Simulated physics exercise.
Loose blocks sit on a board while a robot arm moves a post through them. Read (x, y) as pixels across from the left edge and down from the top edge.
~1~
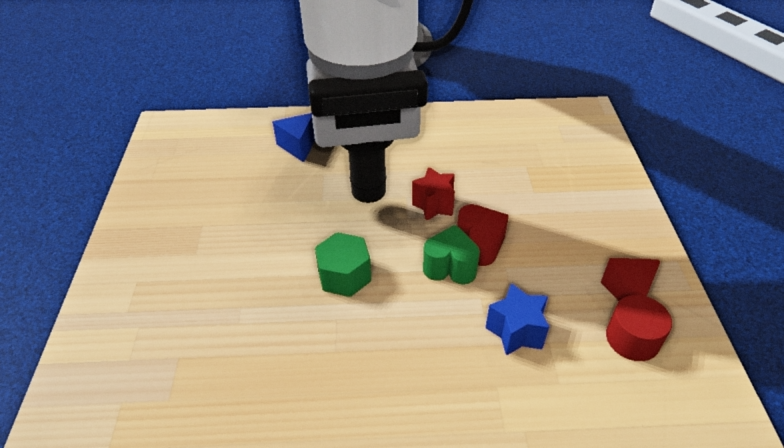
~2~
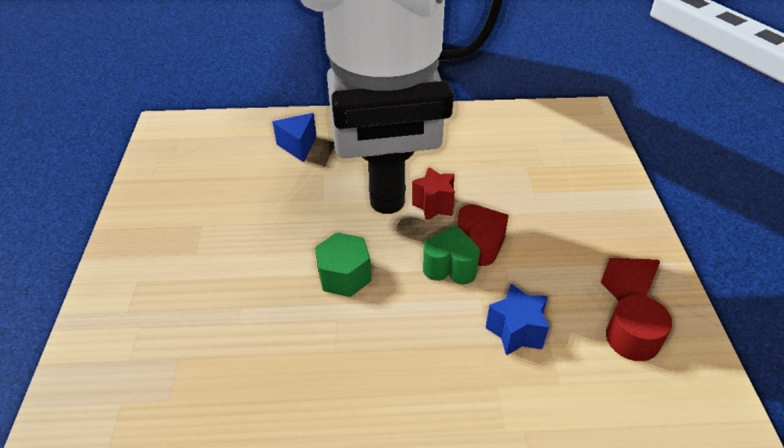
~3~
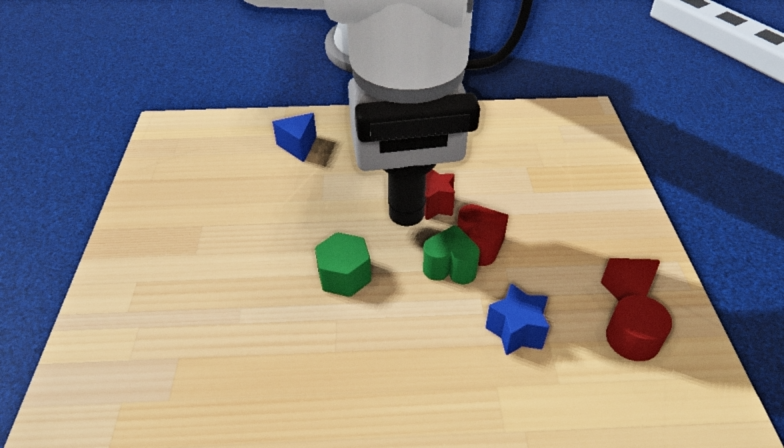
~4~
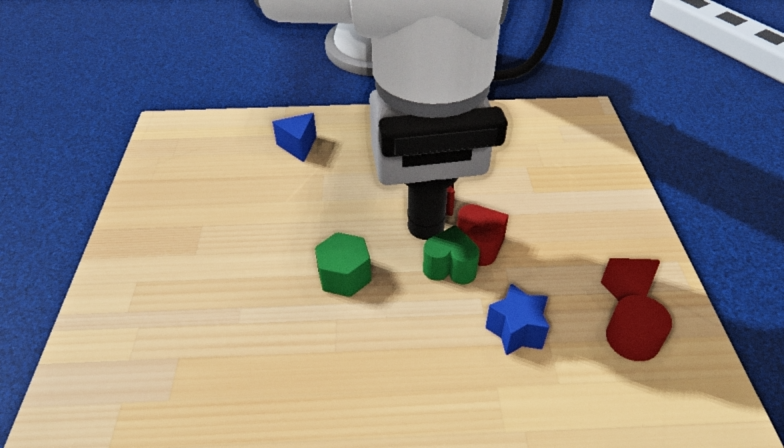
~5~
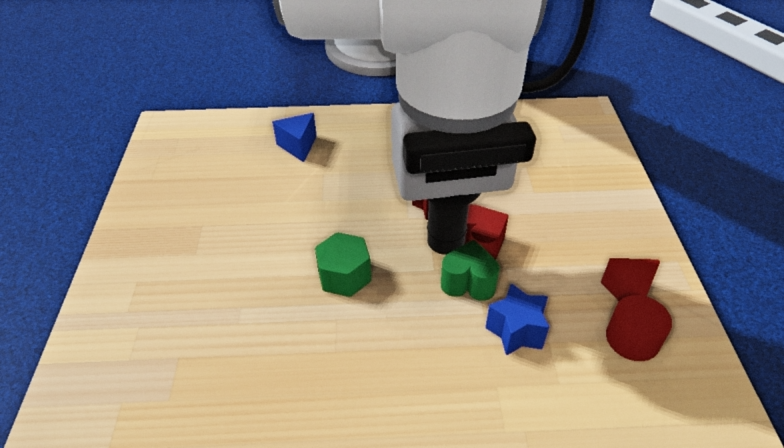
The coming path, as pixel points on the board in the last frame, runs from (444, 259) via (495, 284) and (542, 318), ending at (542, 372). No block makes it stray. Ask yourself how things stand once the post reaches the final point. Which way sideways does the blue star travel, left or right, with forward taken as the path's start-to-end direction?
It slides rightward.
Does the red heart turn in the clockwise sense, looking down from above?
No
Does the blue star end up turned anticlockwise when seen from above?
No, I don't think so.
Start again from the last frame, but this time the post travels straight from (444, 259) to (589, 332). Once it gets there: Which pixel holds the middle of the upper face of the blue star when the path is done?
Somewhere near (567, 375).
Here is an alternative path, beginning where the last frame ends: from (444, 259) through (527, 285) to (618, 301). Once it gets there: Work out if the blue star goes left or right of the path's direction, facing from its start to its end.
To the right.
What follows on the original path. One third of the way, post (498, 267); green heart (523, 290), turned 15° clockwise; red heart (492, 223), turned 30° anticlockwise; blue star (543, 329), turned 45° clockwise.
Two thirds of the way, post (547, 302); green heart (573, 329), turned 20° clockwise; red heart (492, 223), turned 30° anticlockwise; blue star (564, 370), turned 90° clockwise.
At the end, post (547, 356); green heart (599, 362), turned 20° anticlockwise; red heart (492, 223), turned 30° anticlockwise; blue star (576, 403), turned 145° clockwise; red disc not moved.
